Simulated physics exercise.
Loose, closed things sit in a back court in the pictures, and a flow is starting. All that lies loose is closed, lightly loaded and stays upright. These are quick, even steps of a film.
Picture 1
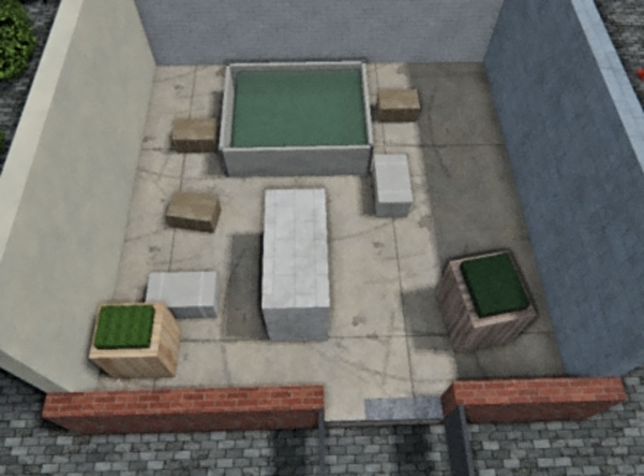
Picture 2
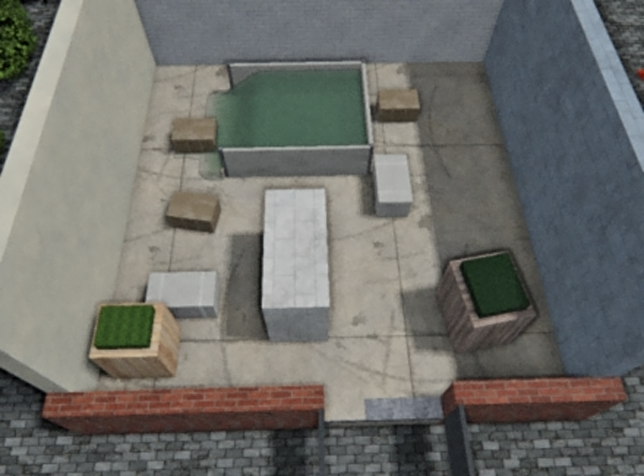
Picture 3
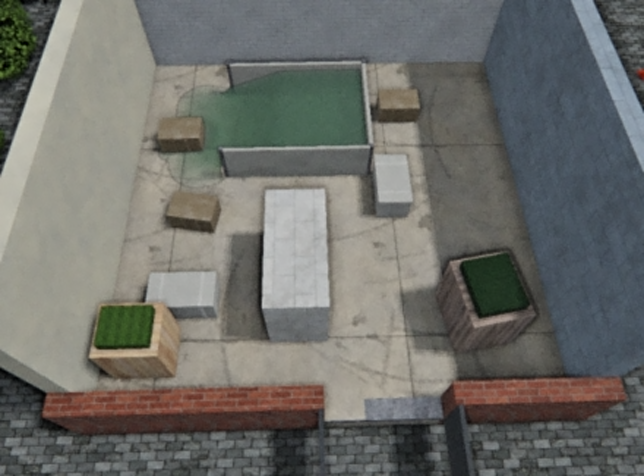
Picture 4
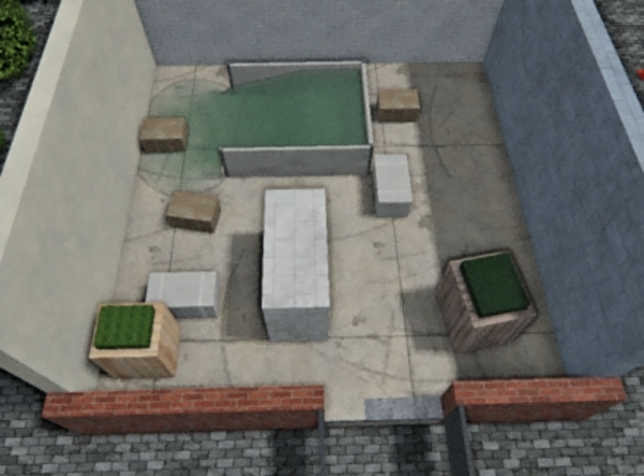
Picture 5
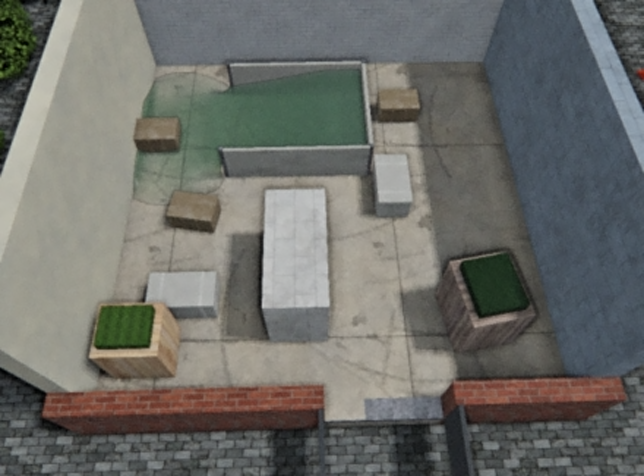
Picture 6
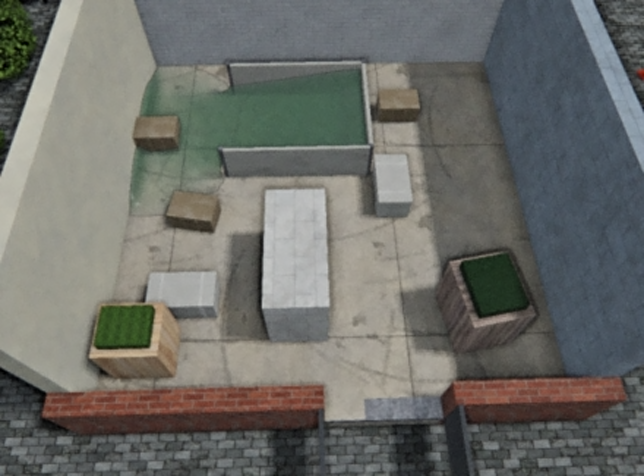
Walled back court with green water pouring from the left side of a tank, spreading over paving and shifting one brown box left.
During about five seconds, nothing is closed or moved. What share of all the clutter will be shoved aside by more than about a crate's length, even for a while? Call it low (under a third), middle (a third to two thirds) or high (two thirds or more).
Middle.
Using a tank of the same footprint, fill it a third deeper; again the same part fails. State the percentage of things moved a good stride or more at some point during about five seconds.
My estimate is around 60 percent.
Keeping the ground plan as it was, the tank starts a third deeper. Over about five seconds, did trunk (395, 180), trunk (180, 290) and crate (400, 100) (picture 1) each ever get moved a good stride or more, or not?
First one missed the mark, second one cleared the mark, third one missed the mark.
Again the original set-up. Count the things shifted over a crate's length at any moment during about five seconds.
The count is 3.
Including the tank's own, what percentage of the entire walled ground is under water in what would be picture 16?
I'd say around 35 in a hundred.
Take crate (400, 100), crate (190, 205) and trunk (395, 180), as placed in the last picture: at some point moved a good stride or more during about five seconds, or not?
Short of that; goes that far; short of that.
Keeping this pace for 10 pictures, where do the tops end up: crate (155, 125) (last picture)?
Estimated top position: Approximately (152, 168).
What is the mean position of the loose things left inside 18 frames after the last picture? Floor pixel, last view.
Around pixel (308, 232).
A moment on, 1 of 5 are well off their spots; 1 afloat.
Next, 1 of 5 are well off their spots; 1 afloat.
Later, 3 of 5 are well off their spots; 1 afloat.
In the end, 3 of 5 are well off their spots, and 3 have been at some point; 1 afloat.
